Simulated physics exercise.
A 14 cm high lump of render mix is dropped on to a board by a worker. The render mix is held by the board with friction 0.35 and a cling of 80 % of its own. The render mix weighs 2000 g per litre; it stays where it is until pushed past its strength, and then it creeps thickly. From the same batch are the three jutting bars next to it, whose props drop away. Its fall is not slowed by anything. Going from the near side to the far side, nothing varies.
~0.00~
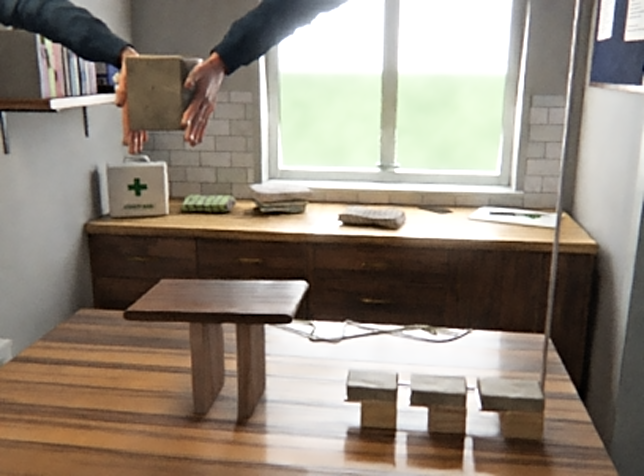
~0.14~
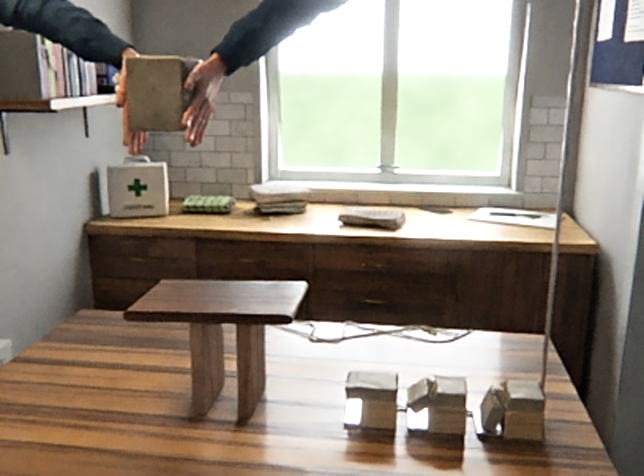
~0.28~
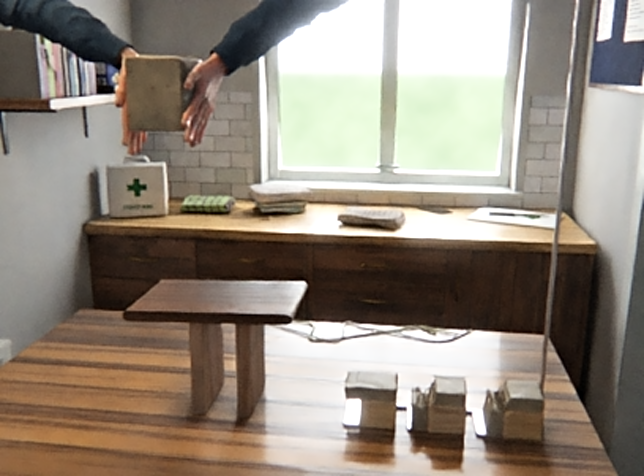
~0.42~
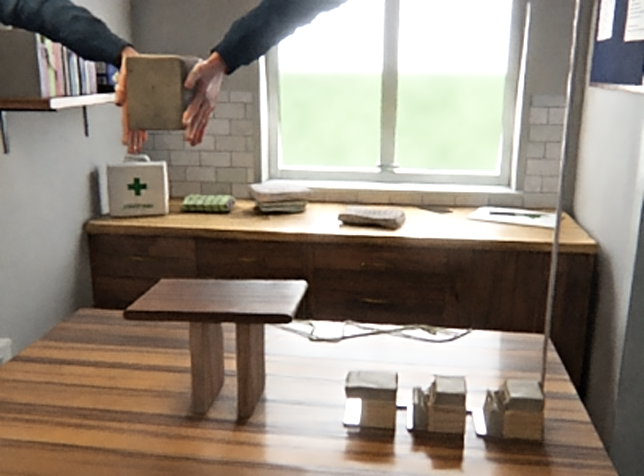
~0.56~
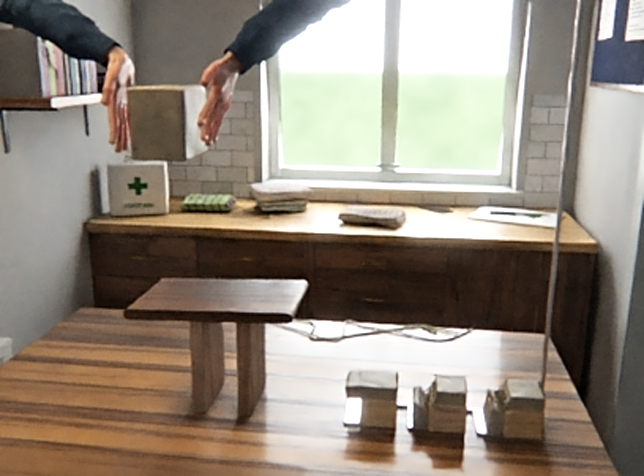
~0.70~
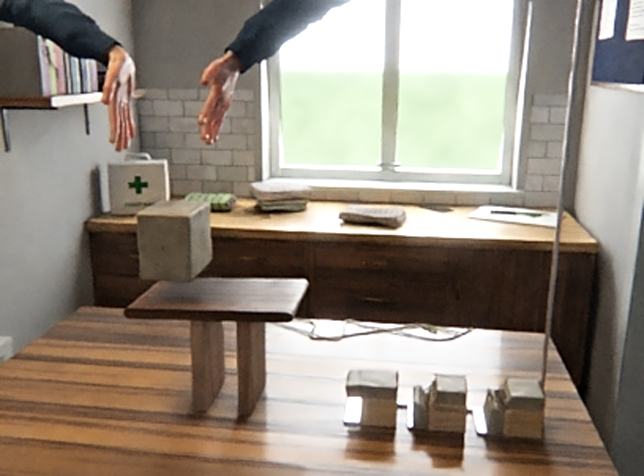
A pair of hands held a grayish block above a small wooden table while the caps on three little blocks at the right shifted and tilted; then the hands opened and the block dropped toward the tabletop.
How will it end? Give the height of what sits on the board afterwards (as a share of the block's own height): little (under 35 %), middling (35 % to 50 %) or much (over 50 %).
Estimate: Moderate (35 % to 50 %).
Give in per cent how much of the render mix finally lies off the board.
Off the board: About 18 %.
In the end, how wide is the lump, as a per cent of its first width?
Roughly 230 per cent.
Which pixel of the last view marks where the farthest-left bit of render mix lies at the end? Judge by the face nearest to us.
It lies at around (116, 300) in the last picture.
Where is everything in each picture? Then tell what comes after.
In the first frame, top of the render mix at (166, 56); bar tips down by 0, 0, 0 (left to right).
In the second frame, top of the render mix at (167, 57); bar tips down by 3 mm, 2.7 cm, 5.4 cm (left to right).
In the third frame, top of the render mix at (166, 56); bar tips down by 4 mm, 6.0 cm, 6.1 cm (left to right).
In the fourth frame, top of the render mix at (166, 56); bar tips down by 4 mm, 6.0 cm, 6.1 cm (left to right).
In the fifth frame, top of the render mix at (169, 88); bar tips down by 4 mm, 6.0 cm, 6.1 cm (left to right).
In the sixth frame, top of the render mix at (176, 215); bar tips down by 4 mm, 6.0 cm, 6.1 cm (left to right).
After 0.82 s, it stands 45 % of its first height and none has gone off the board.
After 0.95 s, it stands 45 % of its first height and 11 % has gone off the board.
After 1.08 s, it stands 45 % of its first height and 17 % has gone off the board.
After 1.22 s, it stands 45 % of its first height and 17 % has gone off the board.
After 1.32 s, at the end, it stands 45 % of its first height and 17 % has gone off the board.
